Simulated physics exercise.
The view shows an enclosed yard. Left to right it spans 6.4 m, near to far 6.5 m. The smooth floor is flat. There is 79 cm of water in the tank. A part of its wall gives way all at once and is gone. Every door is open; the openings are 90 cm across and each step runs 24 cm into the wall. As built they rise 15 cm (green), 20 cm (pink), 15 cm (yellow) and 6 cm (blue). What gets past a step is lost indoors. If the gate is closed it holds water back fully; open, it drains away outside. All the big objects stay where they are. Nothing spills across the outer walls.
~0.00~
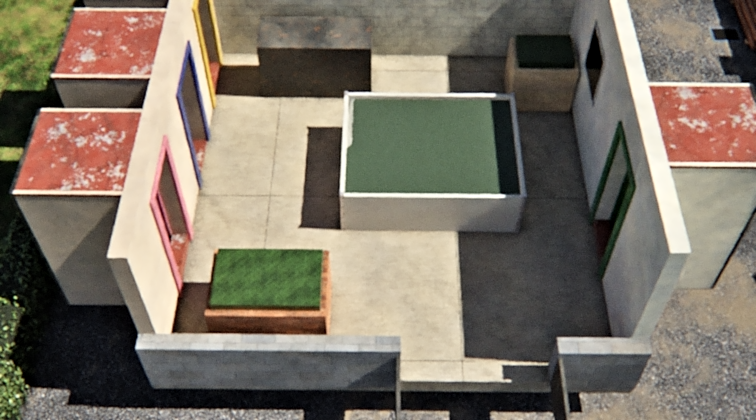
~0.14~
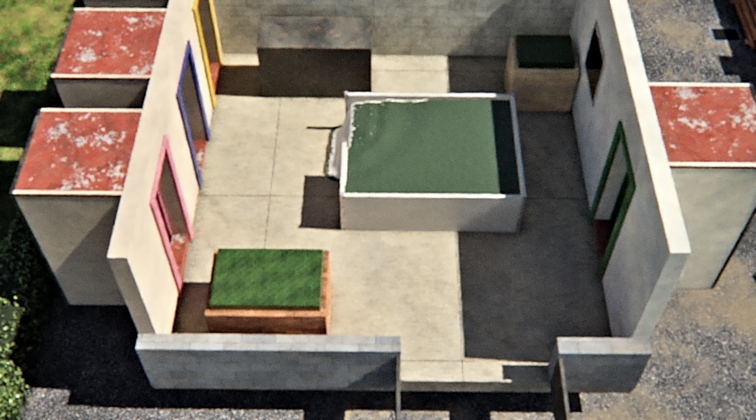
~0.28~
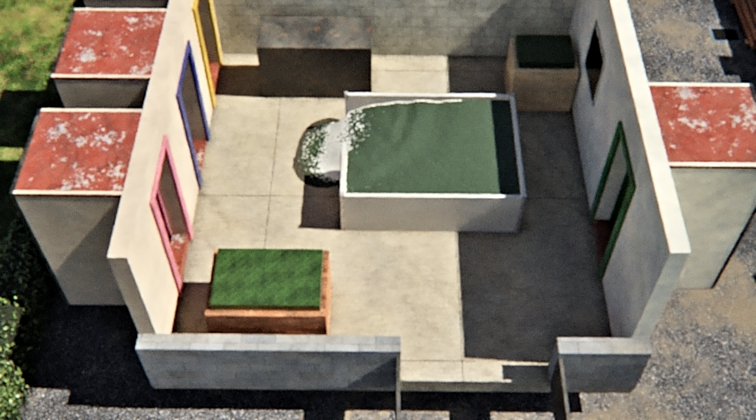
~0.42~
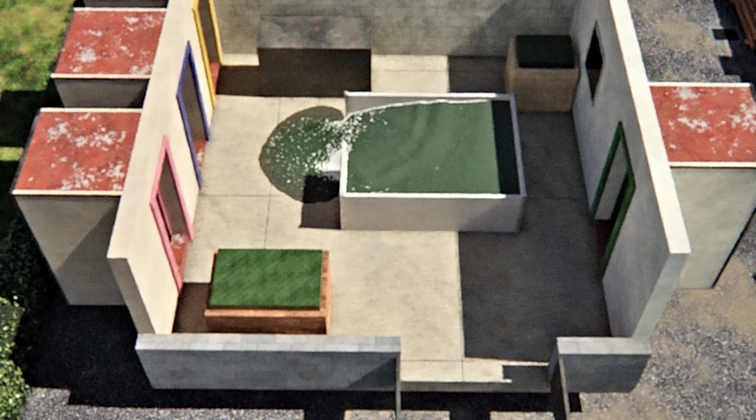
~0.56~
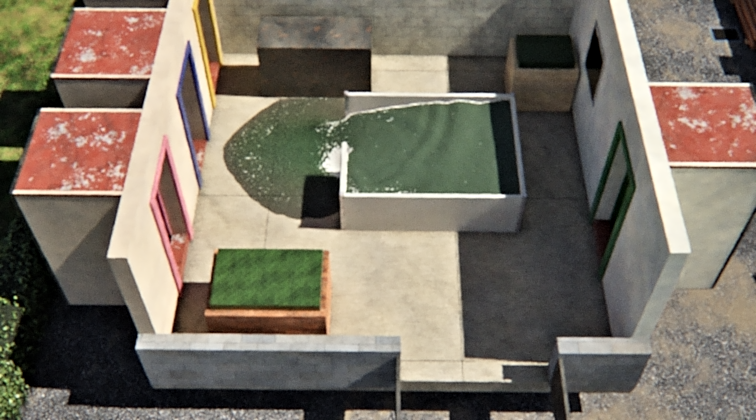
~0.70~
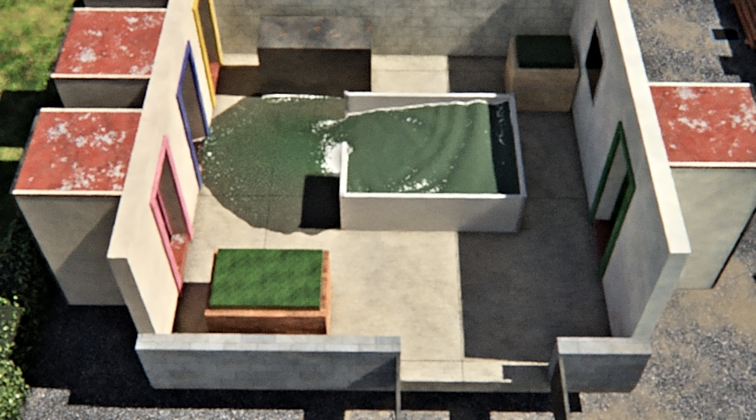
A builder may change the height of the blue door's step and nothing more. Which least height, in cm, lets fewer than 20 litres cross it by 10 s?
It would have to be roughly 36 cm high.
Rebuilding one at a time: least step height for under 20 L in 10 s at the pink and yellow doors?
Roughly 13.0 cm at pink and 32 cm at yellow.
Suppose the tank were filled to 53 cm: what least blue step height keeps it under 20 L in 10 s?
Then roughly 23 cm.
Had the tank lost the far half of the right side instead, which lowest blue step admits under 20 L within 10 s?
Some 7.5 cm.
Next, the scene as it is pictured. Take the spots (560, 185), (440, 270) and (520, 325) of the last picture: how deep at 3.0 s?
In that order: 0, 0 and 0 cm.
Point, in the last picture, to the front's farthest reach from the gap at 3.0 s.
At about (169, 363).
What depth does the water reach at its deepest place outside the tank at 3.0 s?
About 44 cm.
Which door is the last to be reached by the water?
Last comes the green one.
After 1.4 s water covers 25 % of the floor, deepest (50 cm) near (343, 148); 19 cm at the blue door, 99 litres in over its 6 cm step.
After 3.0 s water covers 35 % of the floor, deepest (44 cm) near (223, 54); 29 cm at the blue door, 464 litres in over its 6 cm step.
After 10.0 s water covers 95 % of the floor, deepest (15 cm) near (169, 363); 15 cm at the blue door, 995 litres in over its 6 cm step.
At the blue door as built, the water arrived by 0.7 s and peaked near 33 cm at 2.6 s.
With a step of 29.5 cm, 77 litres would have come in within the 10 s; with 40 cm, 4 litres. So under 20 litres takes about 36 cm.
